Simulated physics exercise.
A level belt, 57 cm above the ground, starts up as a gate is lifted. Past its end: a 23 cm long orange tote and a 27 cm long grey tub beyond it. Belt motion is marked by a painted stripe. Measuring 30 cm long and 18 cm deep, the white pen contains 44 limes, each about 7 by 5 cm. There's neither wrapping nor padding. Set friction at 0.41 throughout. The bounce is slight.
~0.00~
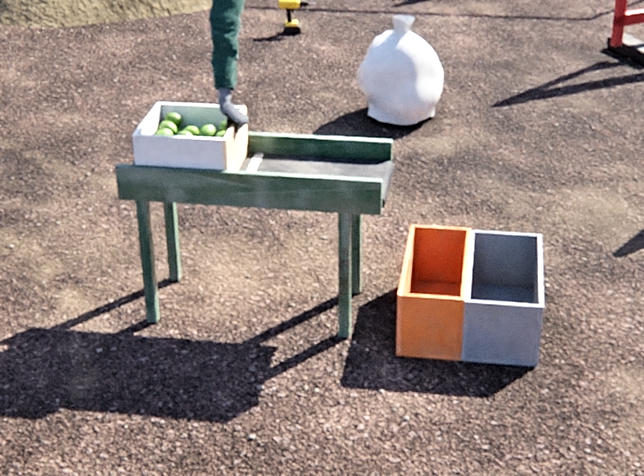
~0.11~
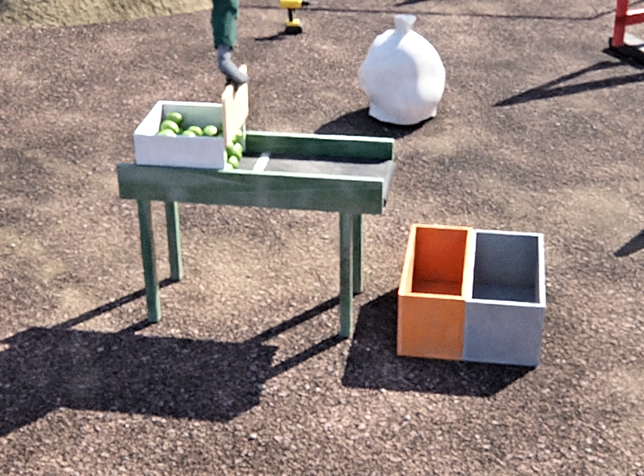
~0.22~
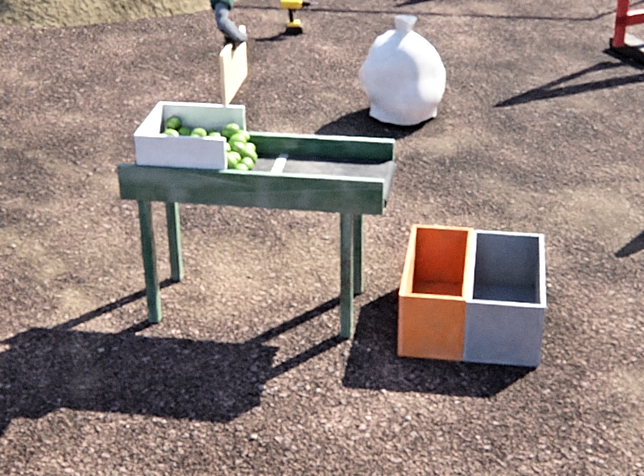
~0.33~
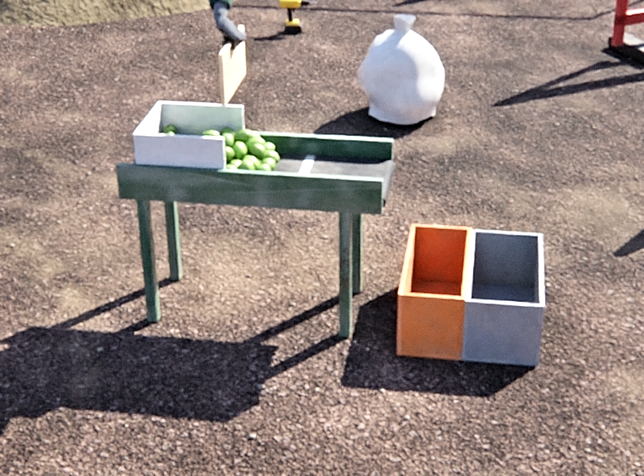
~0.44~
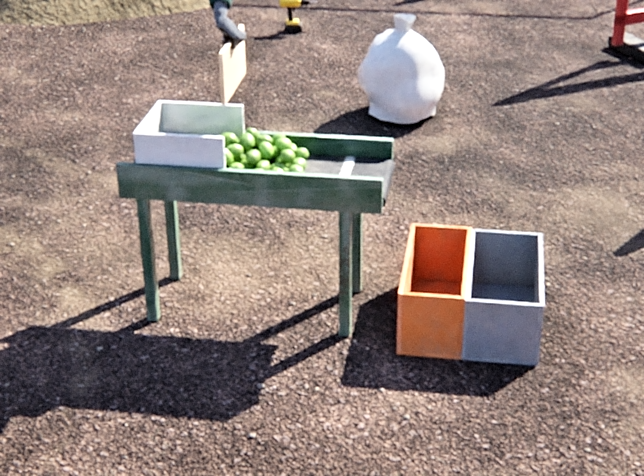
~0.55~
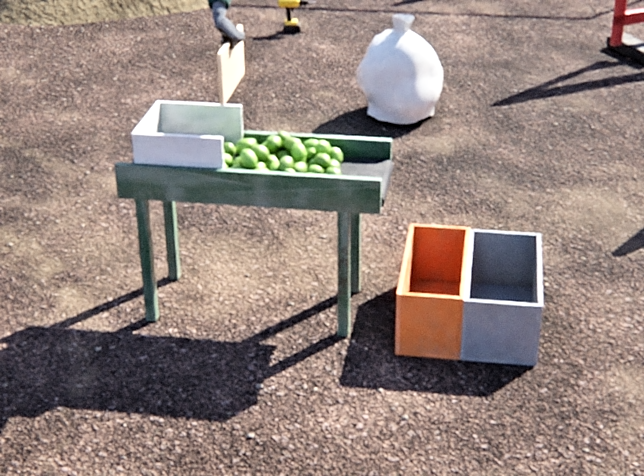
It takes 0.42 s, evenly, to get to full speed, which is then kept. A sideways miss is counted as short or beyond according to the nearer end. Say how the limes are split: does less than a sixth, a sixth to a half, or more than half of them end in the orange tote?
Less than a sixth of them end there.
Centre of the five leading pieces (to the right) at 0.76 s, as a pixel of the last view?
They are centred near (412, 175).
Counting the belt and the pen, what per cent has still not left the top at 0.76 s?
Some 80 per cent.
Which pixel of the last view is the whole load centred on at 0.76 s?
Centre estimate - approximately (347, 166).
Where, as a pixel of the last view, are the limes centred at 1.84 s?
Estimated centre in the last picture: (508, 313).
After 0.76 s, 3 still in the white pen, 32 on the belt and 9 in the air.
After 1.01 s, 9 in the grey tub, 12 on the belt and 23 in the air.
After 1.38 s, 36 in the grey tub, 1 on the belt and 7 in the air.
Final count (at 1.84 s), 1 in the orange tote and 43 in the grey tub. Asked share, 1 of 44, 2 per cent.
